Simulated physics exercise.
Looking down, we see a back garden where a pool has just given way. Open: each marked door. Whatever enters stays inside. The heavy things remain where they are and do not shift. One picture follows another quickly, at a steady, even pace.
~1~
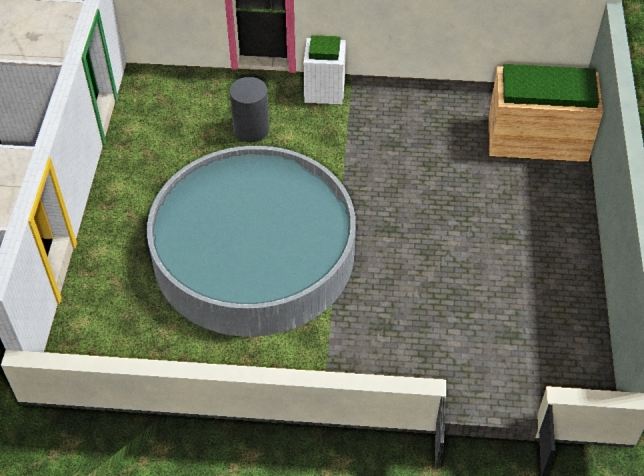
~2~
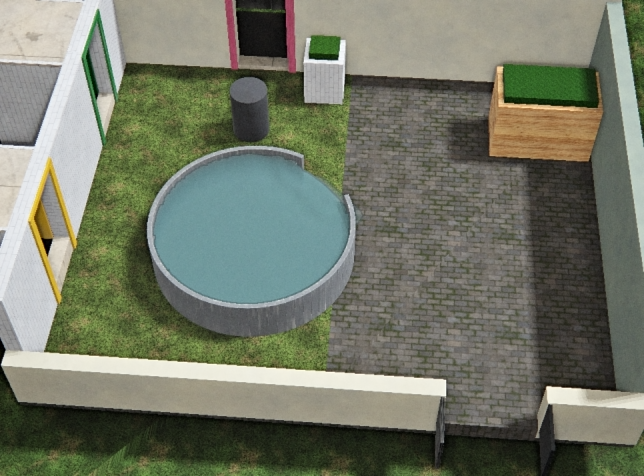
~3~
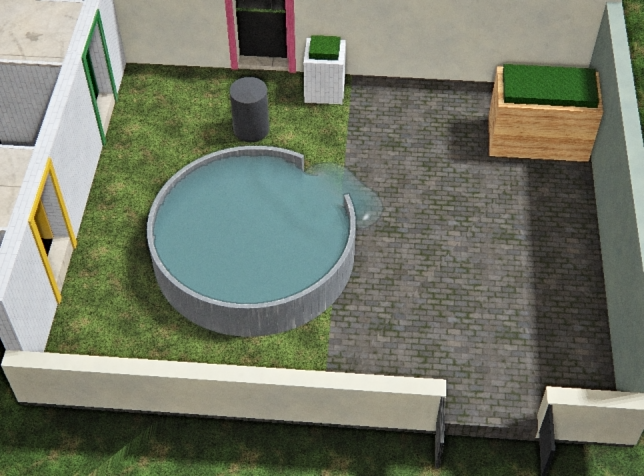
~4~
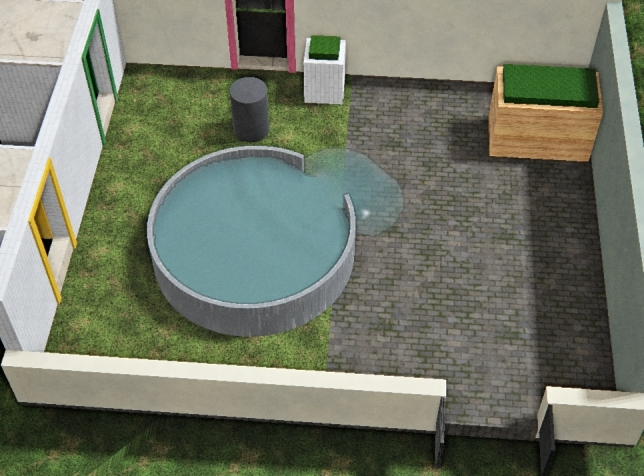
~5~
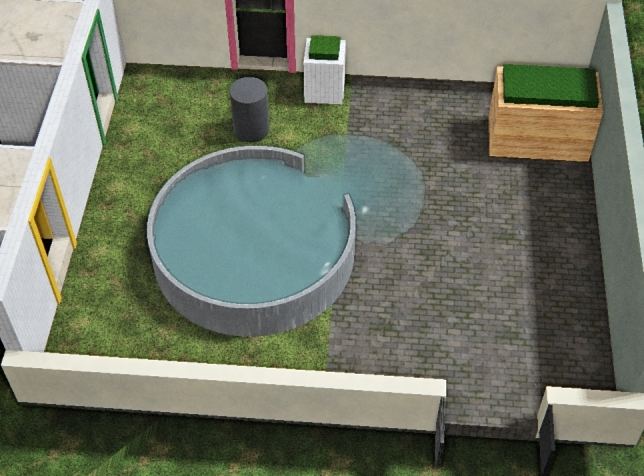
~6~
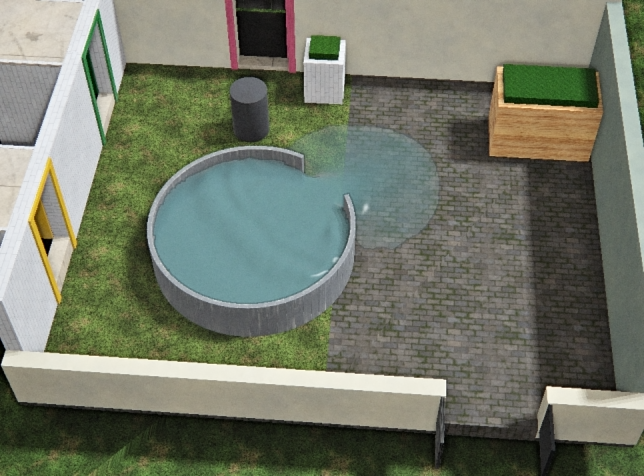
At the start, a round grey pool sits whole and still on the grass of a walled back garden. A gap then opens in its rim on the far right side, and water pours out through it, spreading in a widening, see-through fan across the grey paving.
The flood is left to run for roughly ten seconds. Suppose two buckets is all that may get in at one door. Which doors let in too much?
My prediction: Green door: Up to two buckets; yellow door: Up to two buckets; pink door: Up to two buckets.
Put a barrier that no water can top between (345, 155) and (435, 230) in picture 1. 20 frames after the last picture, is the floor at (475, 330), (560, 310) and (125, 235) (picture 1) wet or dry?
Lab note - point 1: Inundated; point 2: Inundated; point 3: Parched.
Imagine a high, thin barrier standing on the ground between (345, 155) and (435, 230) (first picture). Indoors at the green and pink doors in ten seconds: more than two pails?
The way I see it, the green door misses the amount while the pink door exceeds the amount.
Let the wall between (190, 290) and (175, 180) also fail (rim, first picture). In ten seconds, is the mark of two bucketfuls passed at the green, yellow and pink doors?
Result - green door does not reach it, yellow door tops the mark, pink door tops the mark.
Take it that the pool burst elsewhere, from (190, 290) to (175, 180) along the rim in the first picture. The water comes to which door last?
It is the door marked pink.
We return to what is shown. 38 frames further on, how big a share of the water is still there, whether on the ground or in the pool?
About 100 per cent.
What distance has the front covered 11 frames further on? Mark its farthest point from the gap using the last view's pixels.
Farthest reach: About (580, 92).
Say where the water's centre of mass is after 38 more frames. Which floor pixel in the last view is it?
The water's middle lies around (365, 200).
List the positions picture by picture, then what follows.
The round pool at (252, 225) is whole and still, in the first picture.
Water pours out on the round pool's far side and has run to a hidden place, in the second picture.
Water pours out on the round pool's far side and has run to (324, 166), in the third picture.
The front is at (398, 190), out from the gap on the round pool's far side, in the fourth picture.
Water pours out on the round pool's far side and has run to (410, 163), in the fifth picture.
The front is at (411, 141), out from the gap on the round pool's far side, in the sixth picture.
A moment on, water covers 25 % of the floor; the green door not reached, the yellow door not reached, the pink door not reached.
Next, water covers 35 % of the floor; the green door not reached, the yellow door not reached, the pink door not reached.
Then, water covers 40 % of the floor; the green door not reached, the yellow door not reached, the pink door wet at the sill, nothing in.
Later, water covers 60 % of the floor; the green door not reached, the yellow door not reached, the pink door wet at the sill, nothing in.
In the end, water covers 85 % of the floor; the green door wet at the sill, nothing in, the yellow door not reached, the pink door wet at the sill, nothing in.
